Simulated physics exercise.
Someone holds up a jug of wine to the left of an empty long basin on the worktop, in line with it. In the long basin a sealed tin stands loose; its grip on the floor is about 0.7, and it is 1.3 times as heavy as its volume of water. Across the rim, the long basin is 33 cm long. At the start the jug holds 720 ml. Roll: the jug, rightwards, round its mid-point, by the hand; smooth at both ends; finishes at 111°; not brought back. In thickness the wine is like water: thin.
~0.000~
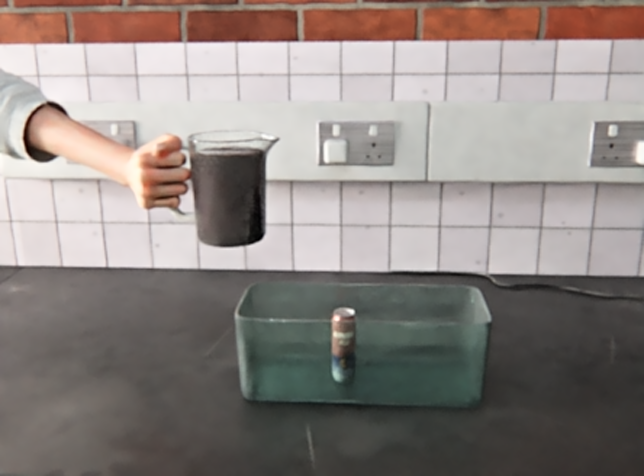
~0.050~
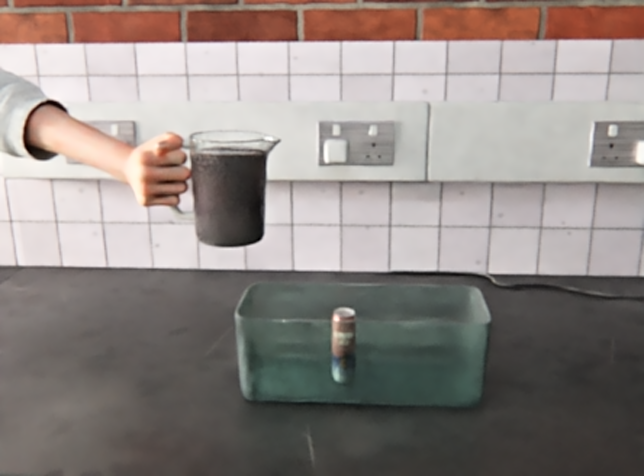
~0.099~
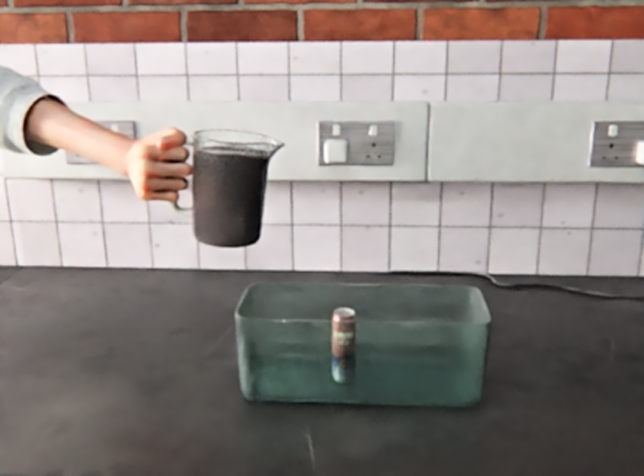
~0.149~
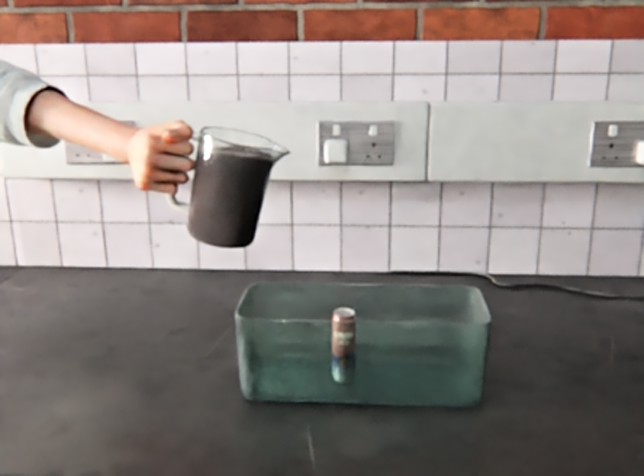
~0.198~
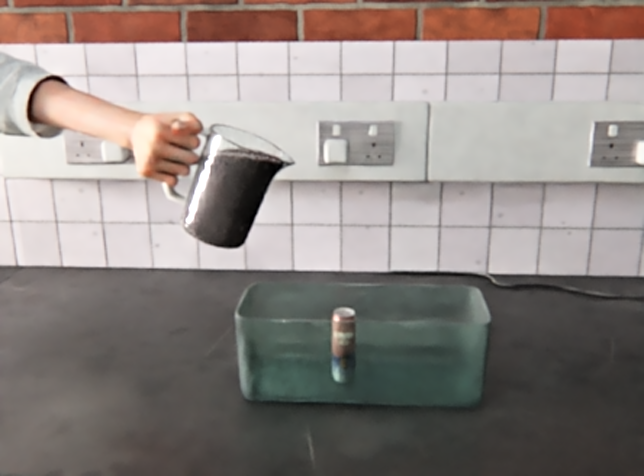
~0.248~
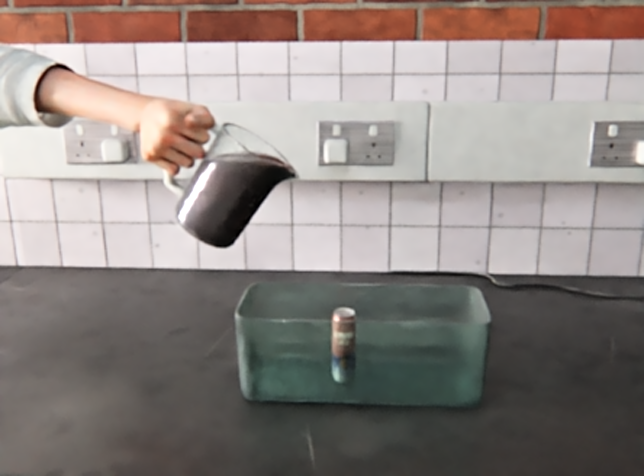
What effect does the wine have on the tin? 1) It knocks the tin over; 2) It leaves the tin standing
Option 1: It knocks the tin over.
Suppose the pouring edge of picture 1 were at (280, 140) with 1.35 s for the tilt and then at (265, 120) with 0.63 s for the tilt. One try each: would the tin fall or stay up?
The tin overturns the first time and overturns the second time.
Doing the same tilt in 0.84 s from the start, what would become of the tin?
The tin tips over.
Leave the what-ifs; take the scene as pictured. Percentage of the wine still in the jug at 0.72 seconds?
Remaining share: Approx. 14 %.
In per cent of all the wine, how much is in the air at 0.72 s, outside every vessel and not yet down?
Airborne share: Near 18 %.
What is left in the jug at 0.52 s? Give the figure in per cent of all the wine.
About 60 per cent.
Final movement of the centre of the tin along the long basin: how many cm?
In the end the tin's centre has shifted about 11.0 centimetres.
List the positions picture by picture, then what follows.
In the first frame, tilt 0°; pouring edge (280, 138); surface from (194, 151) to (265, 152); the long basin's rim runs from (243, 301) to (485, 306); the tin's top is at (344, 316).
In the second frame, tilt 2°; pouring edge (281, 139); surface from (195, 151) to (266, 153).
In the third frame, tilt 6°; pouring edge (285, 144); surface from (198, 149) to (270, 154).
In the fourth frame, tilt 13°; pouring edge (290, 152); surface from (202, 151) to (275, 157).
In the fifth frame, tilt 23°; pouring edge (296, 163); surface from (200, 166) to (283, 160).
In the sixth frame, tilt 34°; pouring edge (300, 176); surface from (194, 177) to (295, 167).
By 0.52 s the tilt is 99° and 60 per cent is still to pour; the tin stands where it began.
By 0.72 s the tilt is 111° and 14 per cent is still to pour; the tin stands 2 cm from where it began.
By 0.93 s the tilt is 111° and 1 per cent is still to pour; the tin leans 39°.
By 1.16 s the tilt is 111° and 0 per cent is still to pour; the tin lies on its side.
At rest the tin lies on its side.
